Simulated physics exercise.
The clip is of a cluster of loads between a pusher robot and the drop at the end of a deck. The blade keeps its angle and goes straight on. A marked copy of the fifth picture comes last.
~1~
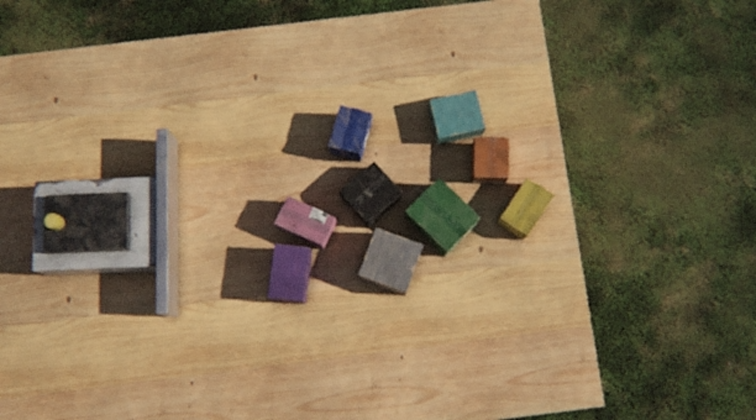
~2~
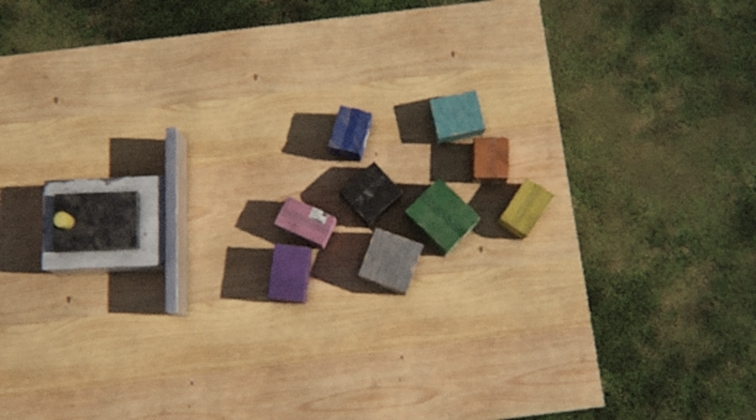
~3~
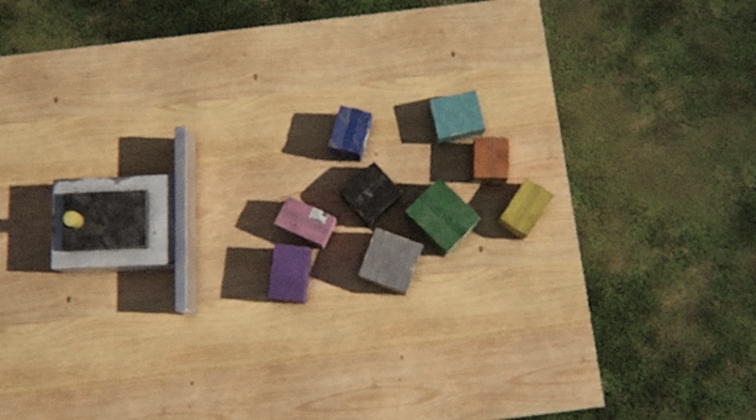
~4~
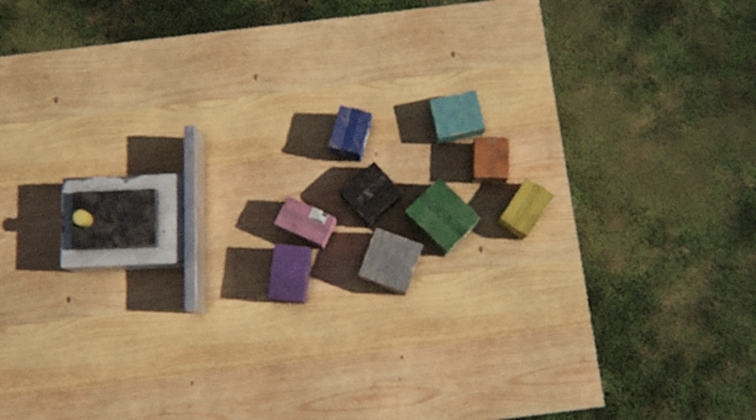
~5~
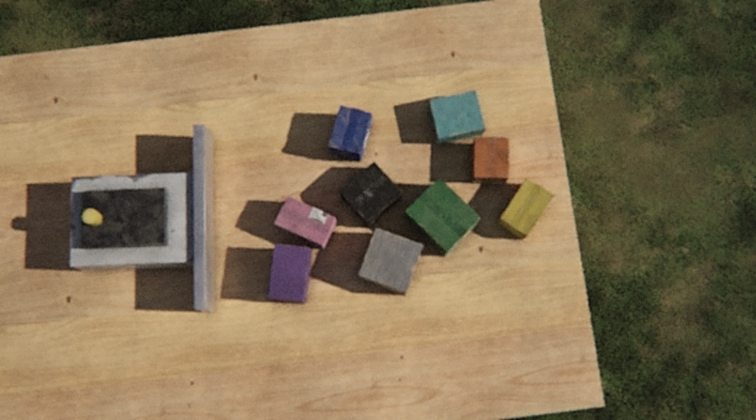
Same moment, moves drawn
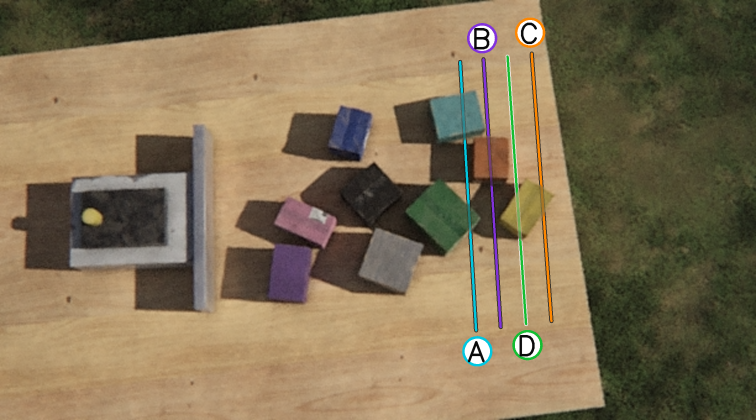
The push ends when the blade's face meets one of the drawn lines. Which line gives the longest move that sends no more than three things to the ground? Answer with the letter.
It can go as far as B.
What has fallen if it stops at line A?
The yellow box.
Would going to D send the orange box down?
Yes.
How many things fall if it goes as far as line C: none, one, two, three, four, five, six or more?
Six or more.
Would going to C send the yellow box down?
By then, yes.
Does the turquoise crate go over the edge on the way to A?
No.
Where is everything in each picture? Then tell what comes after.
The first frame shows grey crate (391, 262); turquoise crate (456, 118); robot (94, 222).
The second frame shows robot (104, 221); blue box (351, 134).
The third frame shows robot (113, 220); purple crate (291, 274).
The fourth frame shows robot (122, 219); yellow box (525, 210).
The fifth frame shows robot (131, 218); grey crate (391, 262); turquoise crate (456, 118); pink parcel (306, 223).
On the copy, A at (468, 193); B at (492, 190); C at (541, 184); D at (517, 187).
On B. First, robot (238, 205); purple crate (334, 268); black box (375, 193).
Then, robot (344, 192); yellow box (555, 214); orange box (502, 160).
Finally, robot (425, 182); green box over the edge; orange box over the edge; three fallen.
By contrast, A is within the limit but short; C drops seven; D drops four.
